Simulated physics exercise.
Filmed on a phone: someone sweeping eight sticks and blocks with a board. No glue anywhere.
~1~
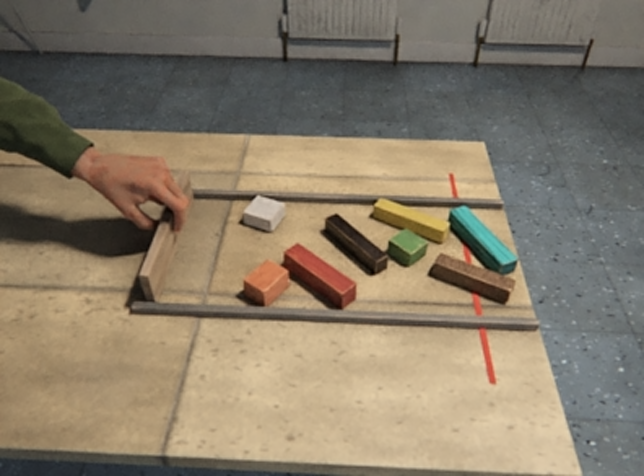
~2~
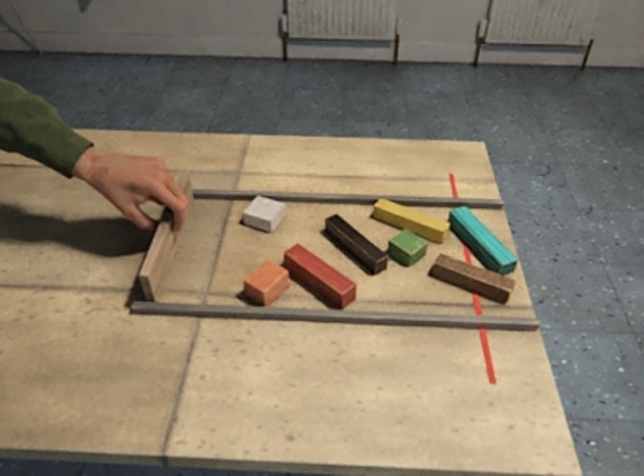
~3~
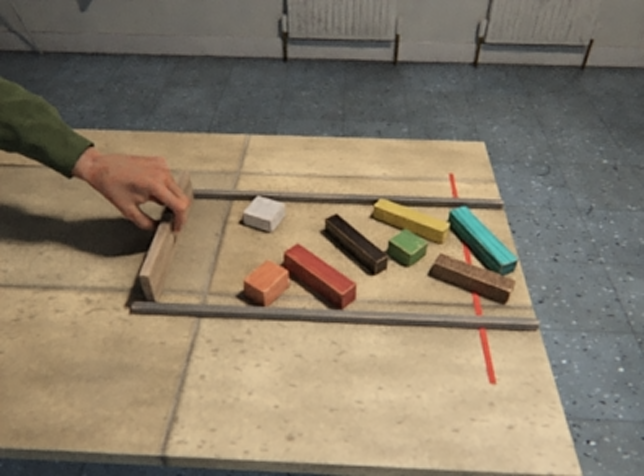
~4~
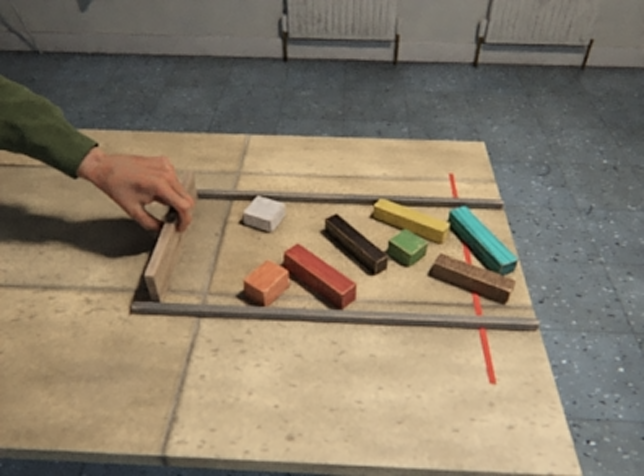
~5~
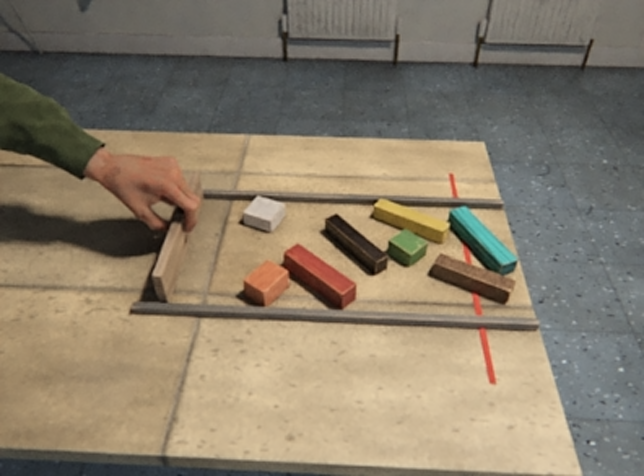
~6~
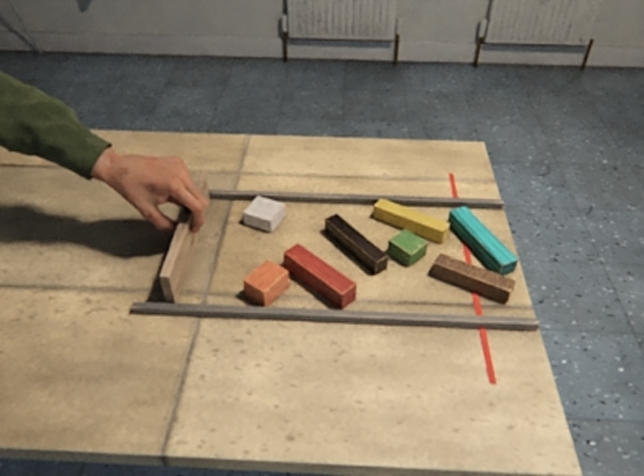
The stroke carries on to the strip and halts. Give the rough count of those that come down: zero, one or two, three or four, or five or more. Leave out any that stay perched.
The number that fall off is three or four.
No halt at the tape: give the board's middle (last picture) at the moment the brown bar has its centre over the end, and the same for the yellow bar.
Its middle is around (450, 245) and around (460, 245).
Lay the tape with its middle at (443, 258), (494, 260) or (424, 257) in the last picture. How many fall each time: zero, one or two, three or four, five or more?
The falls would be just one or two; at least five; no fall at all.
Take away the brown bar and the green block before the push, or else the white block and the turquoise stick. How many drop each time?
The counts: 1 and 1.
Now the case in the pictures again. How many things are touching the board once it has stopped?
4 of them.
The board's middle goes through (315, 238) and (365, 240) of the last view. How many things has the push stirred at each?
By then 4, and 6.
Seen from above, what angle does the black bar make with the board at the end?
Roughly 35° out of line.
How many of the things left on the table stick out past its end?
That would be 3.
Soon after, none off yet; turquoise stick at rest near (481, 240); brown bar at rest near (473, 278); yellow bar at rest near (410, 221).
At rest, the number that fall off is three or four; fallen, yellow bar, brown bar and turquoise stick.
